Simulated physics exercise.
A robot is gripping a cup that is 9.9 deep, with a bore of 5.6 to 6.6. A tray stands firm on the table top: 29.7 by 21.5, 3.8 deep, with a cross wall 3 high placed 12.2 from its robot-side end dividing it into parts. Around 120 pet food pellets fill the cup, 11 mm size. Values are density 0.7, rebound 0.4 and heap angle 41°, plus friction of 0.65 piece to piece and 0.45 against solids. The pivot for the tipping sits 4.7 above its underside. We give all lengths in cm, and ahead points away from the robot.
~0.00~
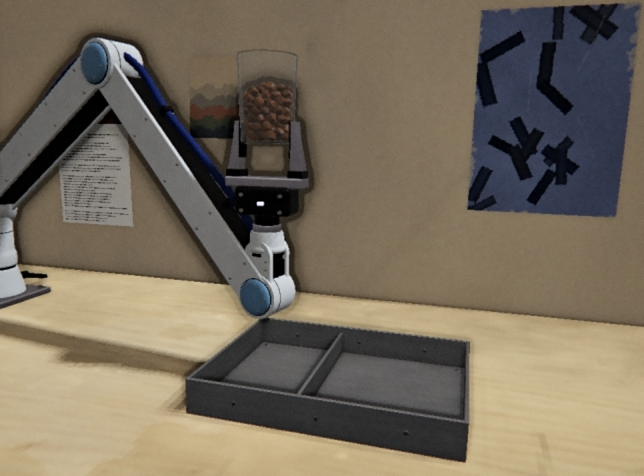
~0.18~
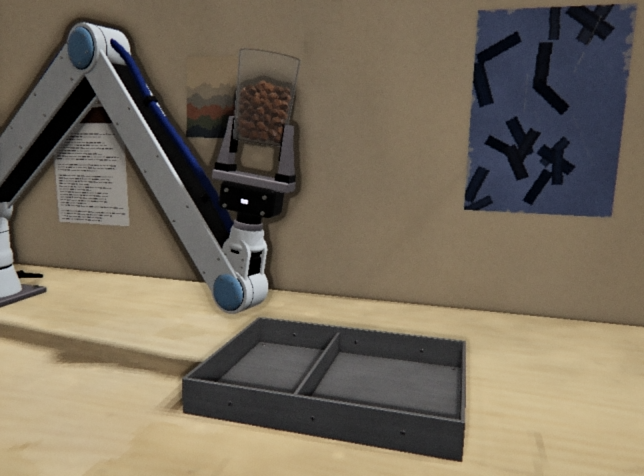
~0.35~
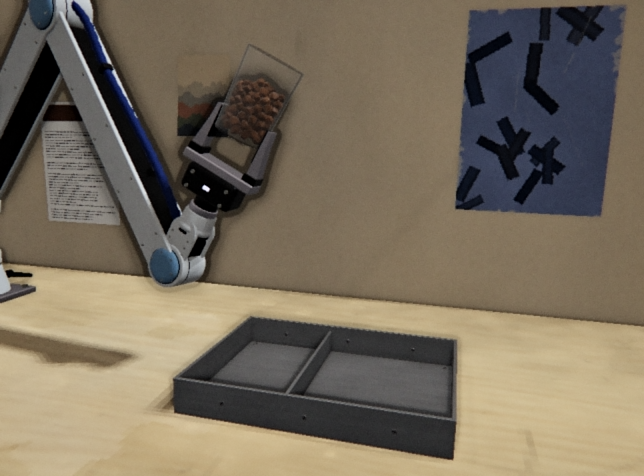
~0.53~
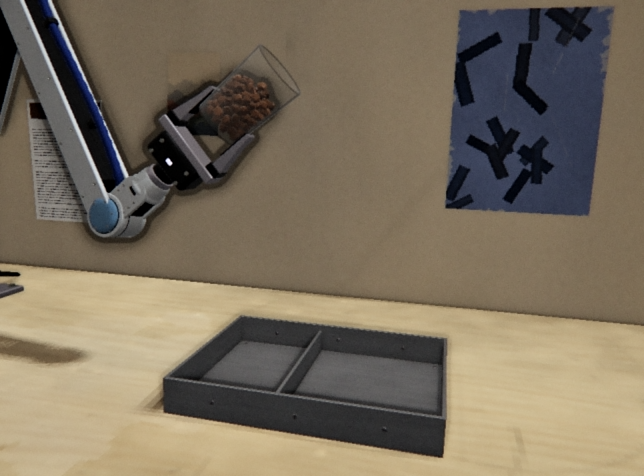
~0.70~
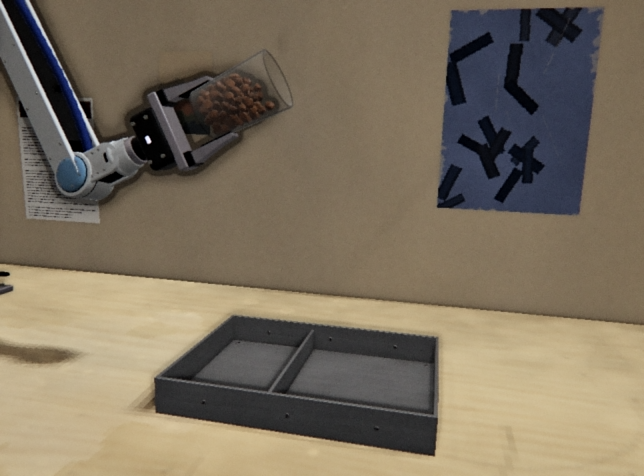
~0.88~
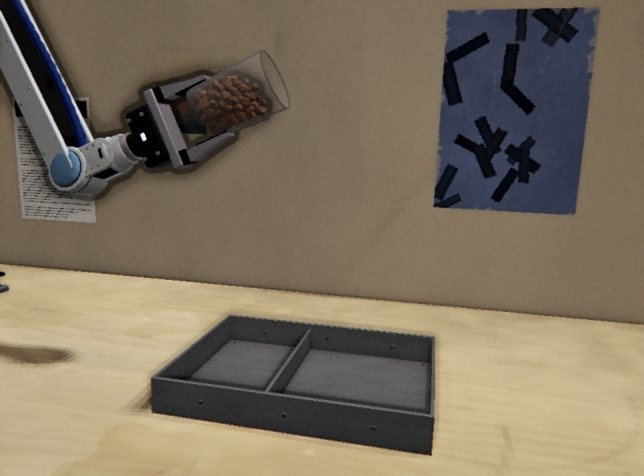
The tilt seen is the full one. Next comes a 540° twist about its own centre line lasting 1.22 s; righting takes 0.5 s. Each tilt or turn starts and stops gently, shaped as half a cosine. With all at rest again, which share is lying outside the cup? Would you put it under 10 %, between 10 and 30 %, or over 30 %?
I would put it under 10 %.
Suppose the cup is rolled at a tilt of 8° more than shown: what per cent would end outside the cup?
5 %.
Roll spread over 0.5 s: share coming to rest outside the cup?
Then roughly 0 %.
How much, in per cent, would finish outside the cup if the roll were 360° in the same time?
Roughly 0 percent, then.
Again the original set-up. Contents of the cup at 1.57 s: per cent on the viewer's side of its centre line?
50 %.
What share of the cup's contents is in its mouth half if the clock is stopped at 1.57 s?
Some 30 per cent.
After 1.57 s, tipped 66°, highest piece 38 above the table; 124 in the cup.
After 2.26 s, tipped 51°, highest piece 37 above the table; 124 in the cup.
After 2.80 s, upright, highest piece 38 above the table; 124 in the cup.
After 3.50 s, upright, highest piece 38 above the table; 124 in the cup.
At rest, 124 in the cup. That is 0 % outside the cup.
